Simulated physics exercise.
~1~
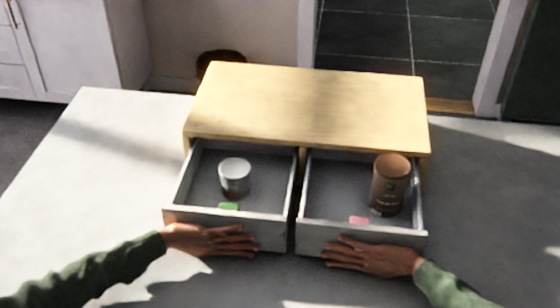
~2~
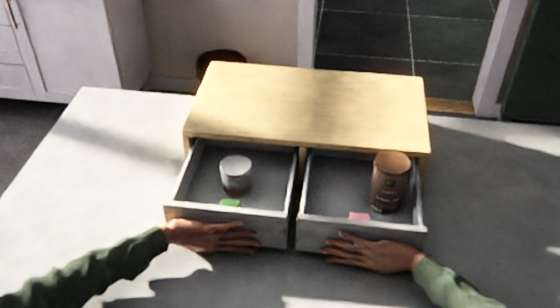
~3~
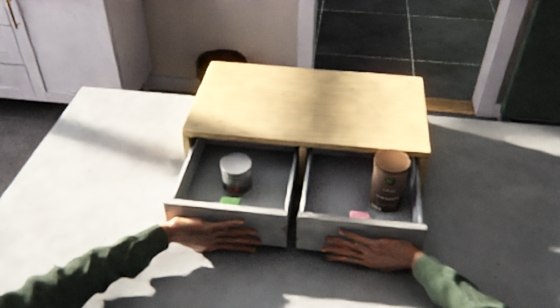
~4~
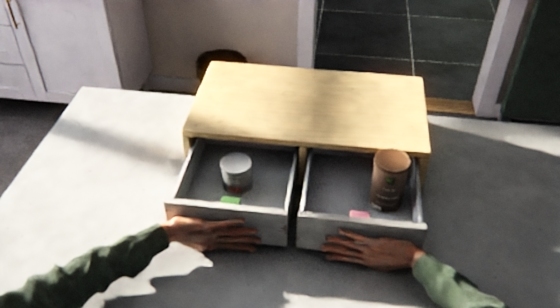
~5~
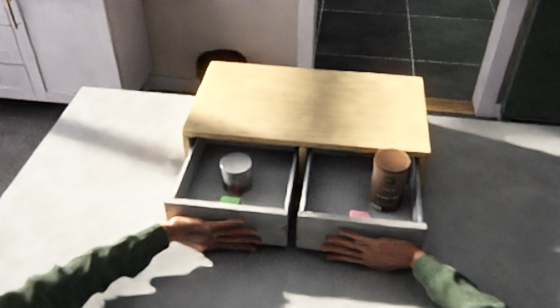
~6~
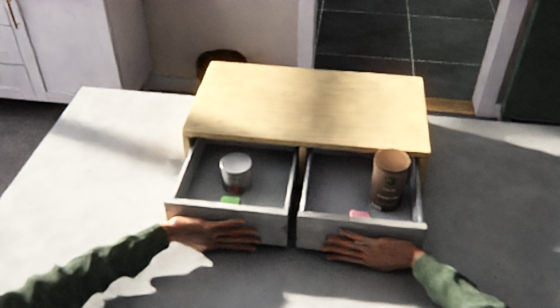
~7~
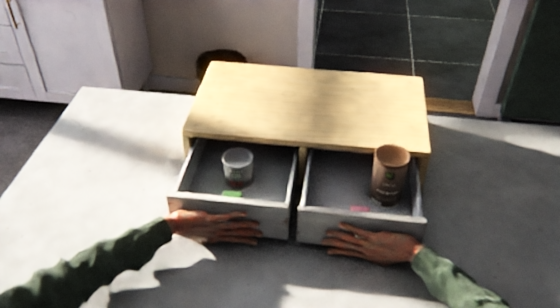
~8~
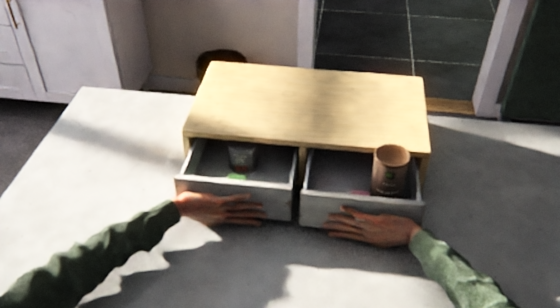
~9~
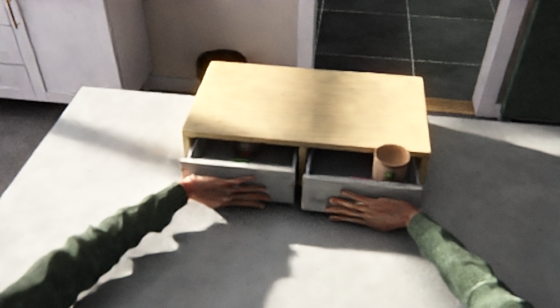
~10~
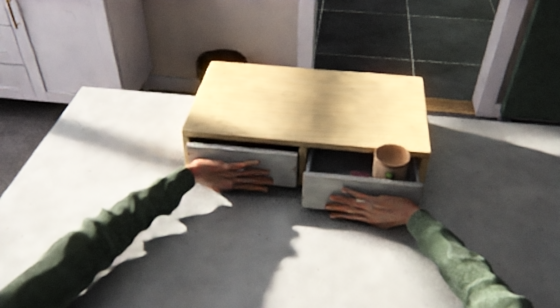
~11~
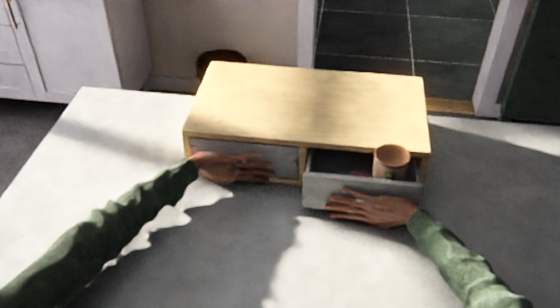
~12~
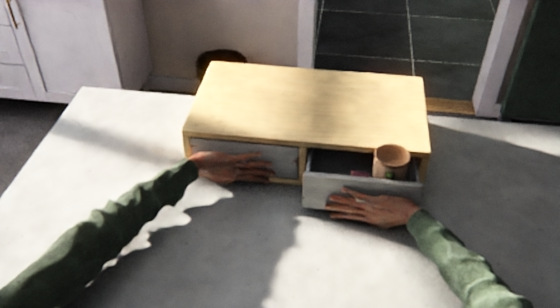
Two open drawers in a small wooden chest, one holding a grey tin and green block, the other a brown canister and pink block, stay still, then slide inward under two hands; the left drawer closes fully while the right stops partly open, its canister still showing.
